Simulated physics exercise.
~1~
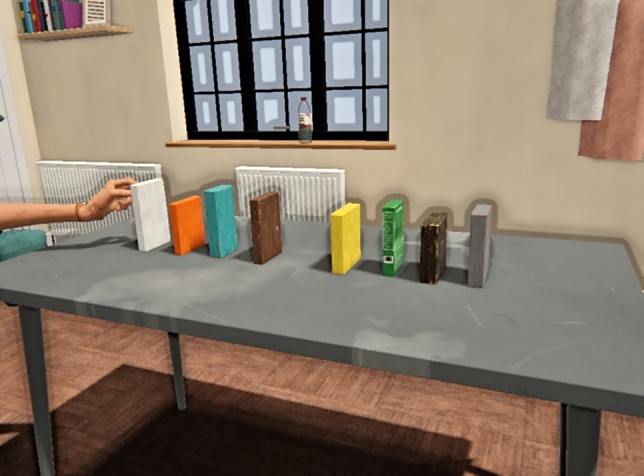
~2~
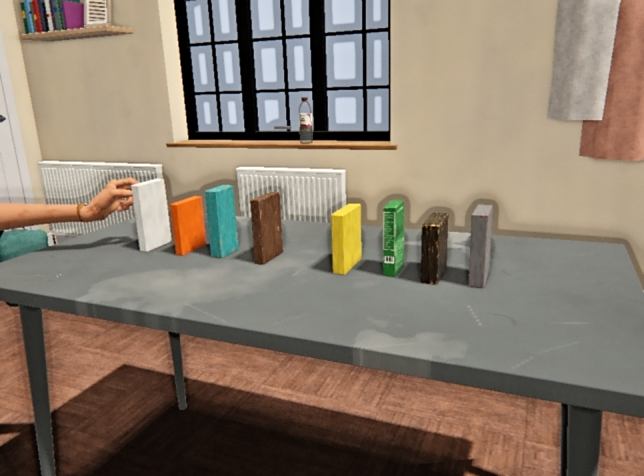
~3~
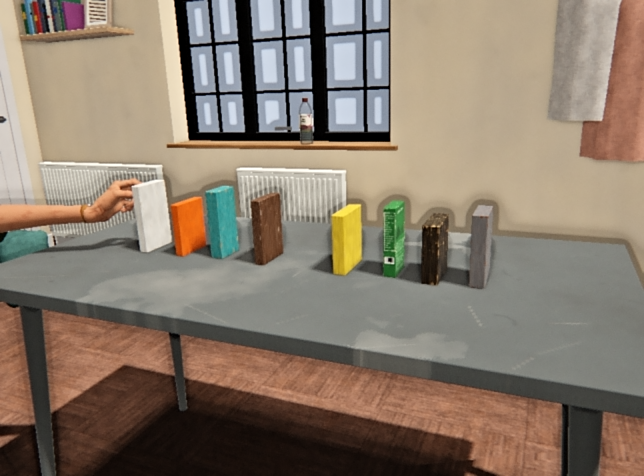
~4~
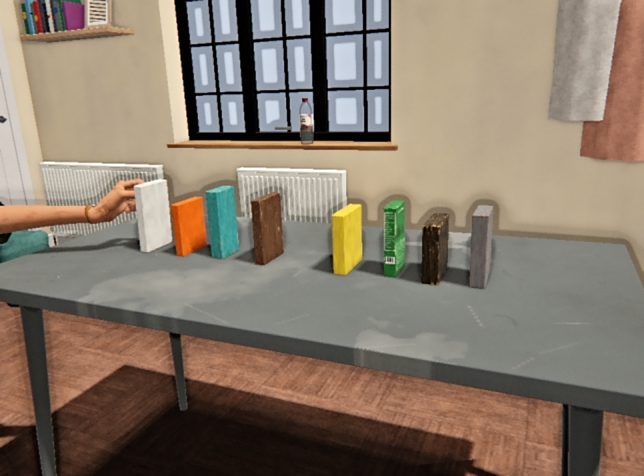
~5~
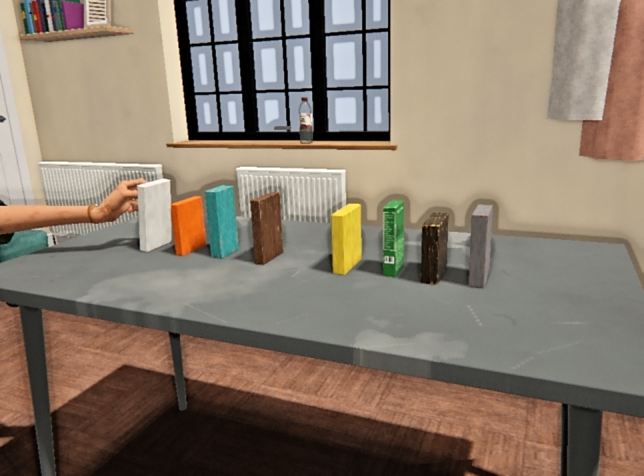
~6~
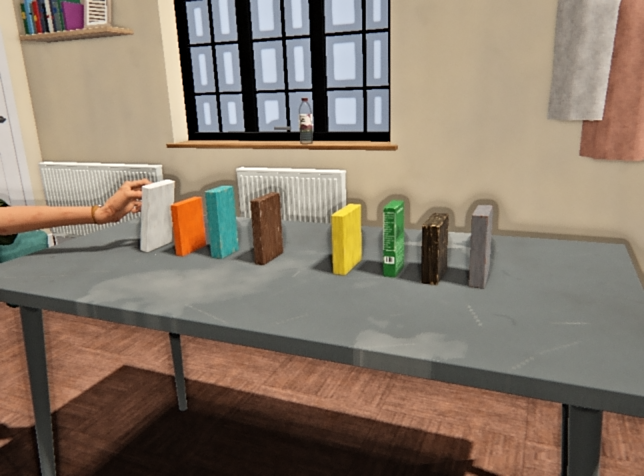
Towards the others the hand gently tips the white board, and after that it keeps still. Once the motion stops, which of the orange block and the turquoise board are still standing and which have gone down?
The orange block cannot stay upright; the turquoise board cannot stay upright.
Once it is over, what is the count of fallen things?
4 of them.
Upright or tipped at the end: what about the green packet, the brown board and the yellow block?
The green packet remains standing; the brown board goes down; the yellow block remains standing.
Then, 0.50 s past the last view, white board 67° over; orange block rocked 52° from its first pose near (208, 234); turquoise board rocked 21° from its first pose near (233, 223).
Then, 0.70 s past the last view, white board 76° over; turquoise board rocked 68° from its first pose near (255, 239); orange block rocked 72° from its first pose near (213, 241); brown board rocked 48° from its first pose.
Finally, down or leaning hard on the table, turquoise board, brown board and orange block; the other 3 still in place. Final places as the last picture's camera would see them, orange block near (214, 242), turquoise board near (261, 245).
